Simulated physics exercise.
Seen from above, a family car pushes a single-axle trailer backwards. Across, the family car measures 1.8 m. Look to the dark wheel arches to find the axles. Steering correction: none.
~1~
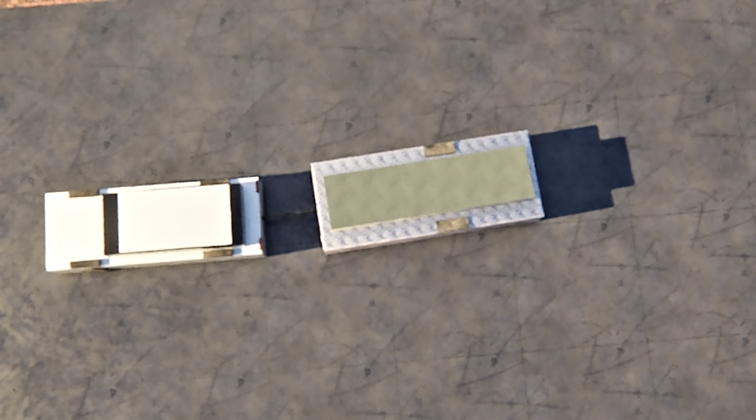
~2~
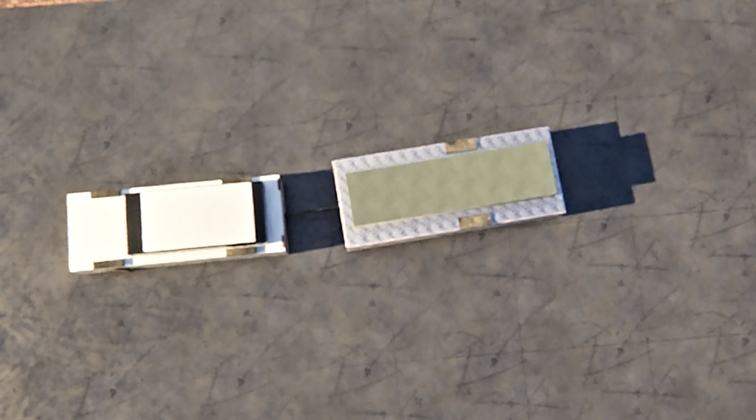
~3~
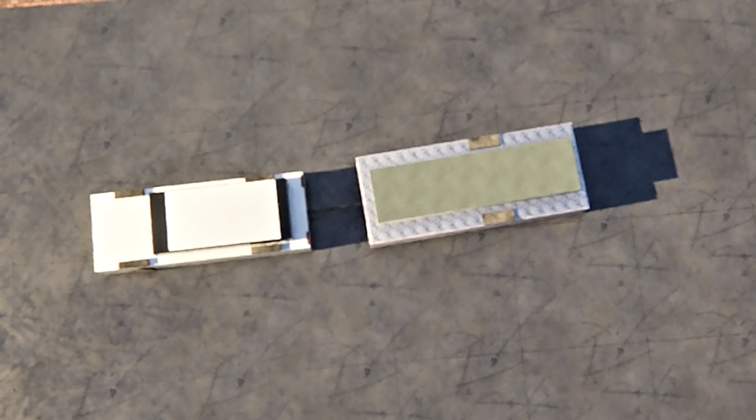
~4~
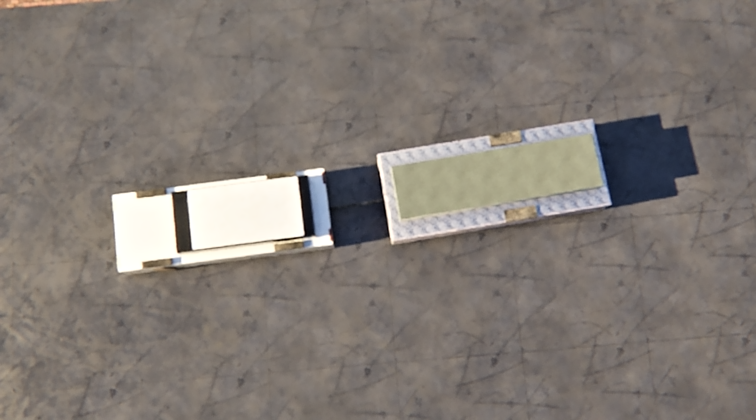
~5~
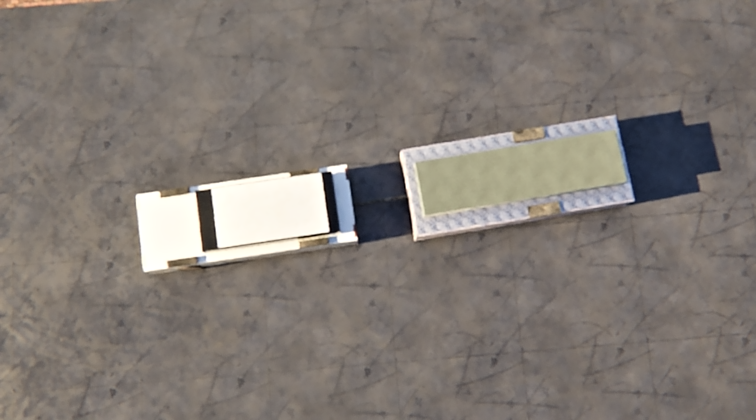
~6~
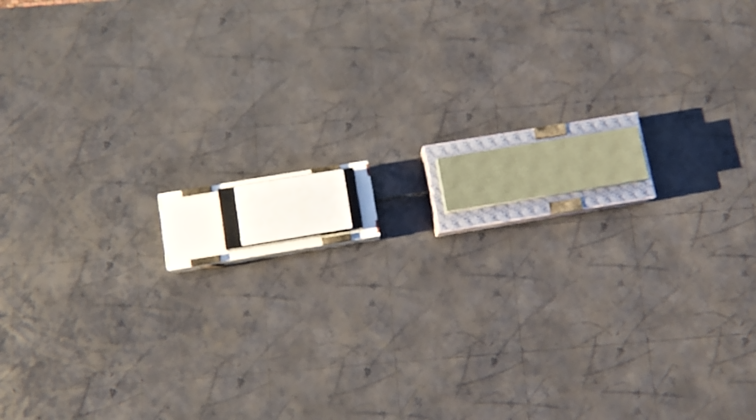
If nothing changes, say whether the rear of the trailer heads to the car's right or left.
It heads to the left.
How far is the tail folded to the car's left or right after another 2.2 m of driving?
Looks like around 5° toward the left side of the car.
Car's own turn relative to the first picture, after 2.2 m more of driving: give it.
8°.
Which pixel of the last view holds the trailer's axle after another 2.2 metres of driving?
Roughly pixel (648, 155).
2.2 m further on, the tail is 6° to the car's left, the car has turned 9° and the trailer's axle is at (648, 155) of the last picture.
4.4 m further on, the tail is 17° to the car's left, the car has turned 13° and the trailer's axle is at (737, 149) of the last picture.
6.5 m further on, the tail is 34° to the car's left, the car has turned 17° and the trailer's axle is out of the picture.
8.7 m further on, the tail is 60° to the car's left, the car has turned 21° and the trailer's axle is out of the picture; it has jack-knifed.
